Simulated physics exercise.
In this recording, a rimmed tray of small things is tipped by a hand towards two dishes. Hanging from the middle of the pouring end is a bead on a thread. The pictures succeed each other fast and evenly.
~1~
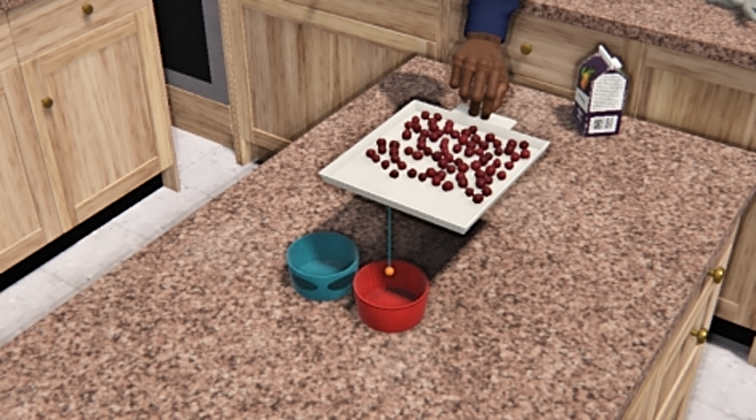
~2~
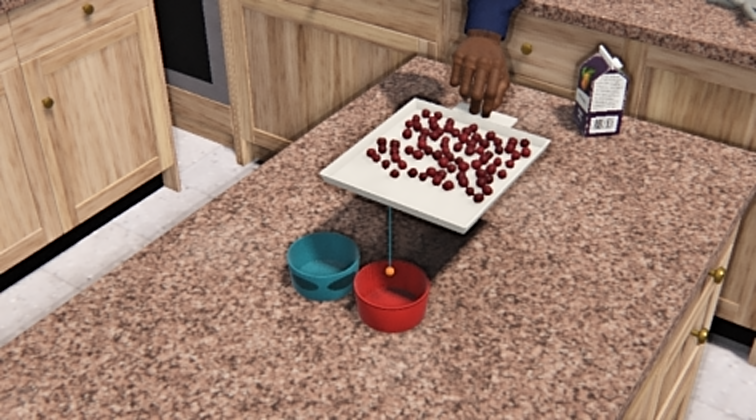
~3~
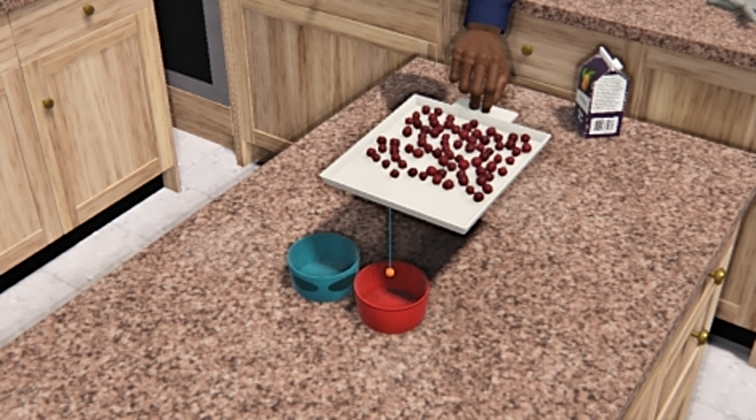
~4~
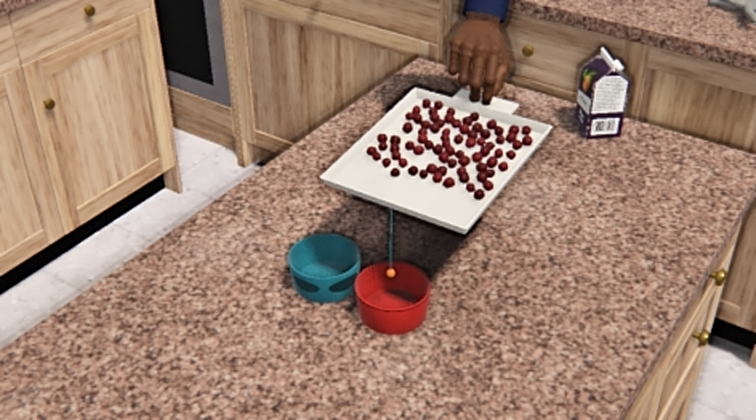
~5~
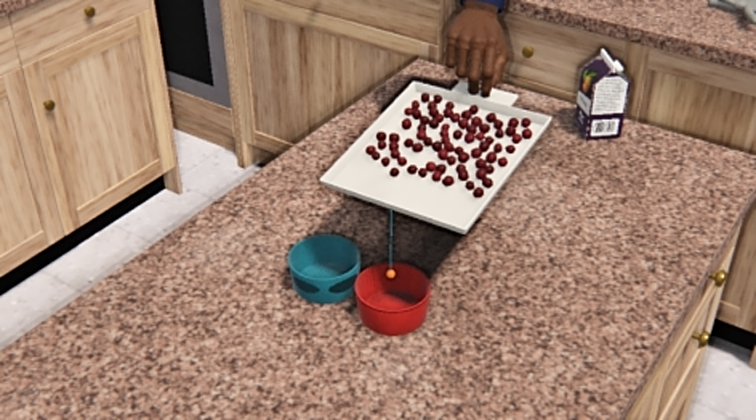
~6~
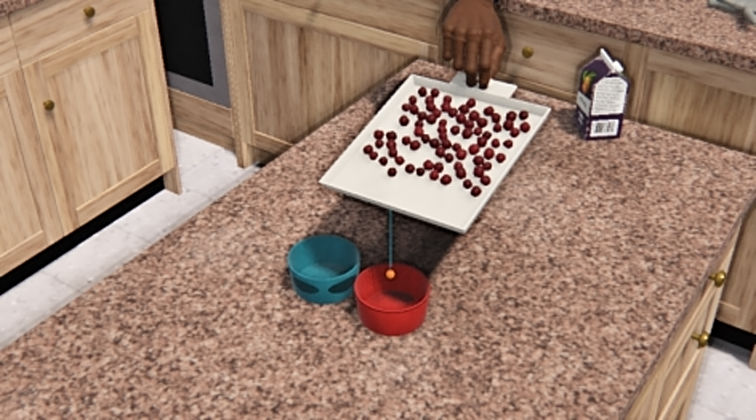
A hand gradually tilts a white tray of dark red cherries above two small bowls.
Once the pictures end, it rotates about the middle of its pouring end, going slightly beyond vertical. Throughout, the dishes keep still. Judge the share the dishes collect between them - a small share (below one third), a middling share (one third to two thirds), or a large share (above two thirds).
A middling share.
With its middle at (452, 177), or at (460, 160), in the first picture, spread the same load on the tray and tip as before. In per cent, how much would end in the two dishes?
From the first start you get 40 in a hundred, from the second 50 in a hundred.
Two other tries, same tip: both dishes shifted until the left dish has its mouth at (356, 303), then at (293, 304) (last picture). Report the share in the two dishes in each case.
Around 50 and around 0 per cent, in that order.
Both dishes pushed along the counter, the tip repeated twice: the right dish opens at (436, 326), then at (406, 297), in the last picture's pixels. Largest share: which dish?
First the left dish, then the left one.
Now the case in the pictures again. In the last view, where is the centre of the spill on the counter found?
The centre sits close to (277, 350).
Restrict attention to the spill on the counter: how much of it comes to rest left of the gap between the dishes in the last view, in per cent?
Close to 80 %.
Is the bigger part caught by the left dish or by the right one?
Fuller at the end: The leftward dish.
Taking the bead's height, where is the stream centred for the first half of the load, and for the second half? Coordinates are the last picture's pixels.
The opening part goes through (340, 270); what follows goes through (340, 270).
Soon after the last picture, tray tipped steeply; most on the tray; a stray few in the right dish; a stray few in the left dish; a small part outside both; a small part in the air.
A little later, tray tipped past a quarter turn; a small part in the right dish; about a third in the left dish; about a third outside both; a small part in the air.
Later still, tray tipped past a quarter turn; about a quarter in the right dish; about a third in the left dish; about half outside both.
At rest, tray tipped past a quarter turn; about a quarter in the right dish; about a third in the left dish; about half outside both.
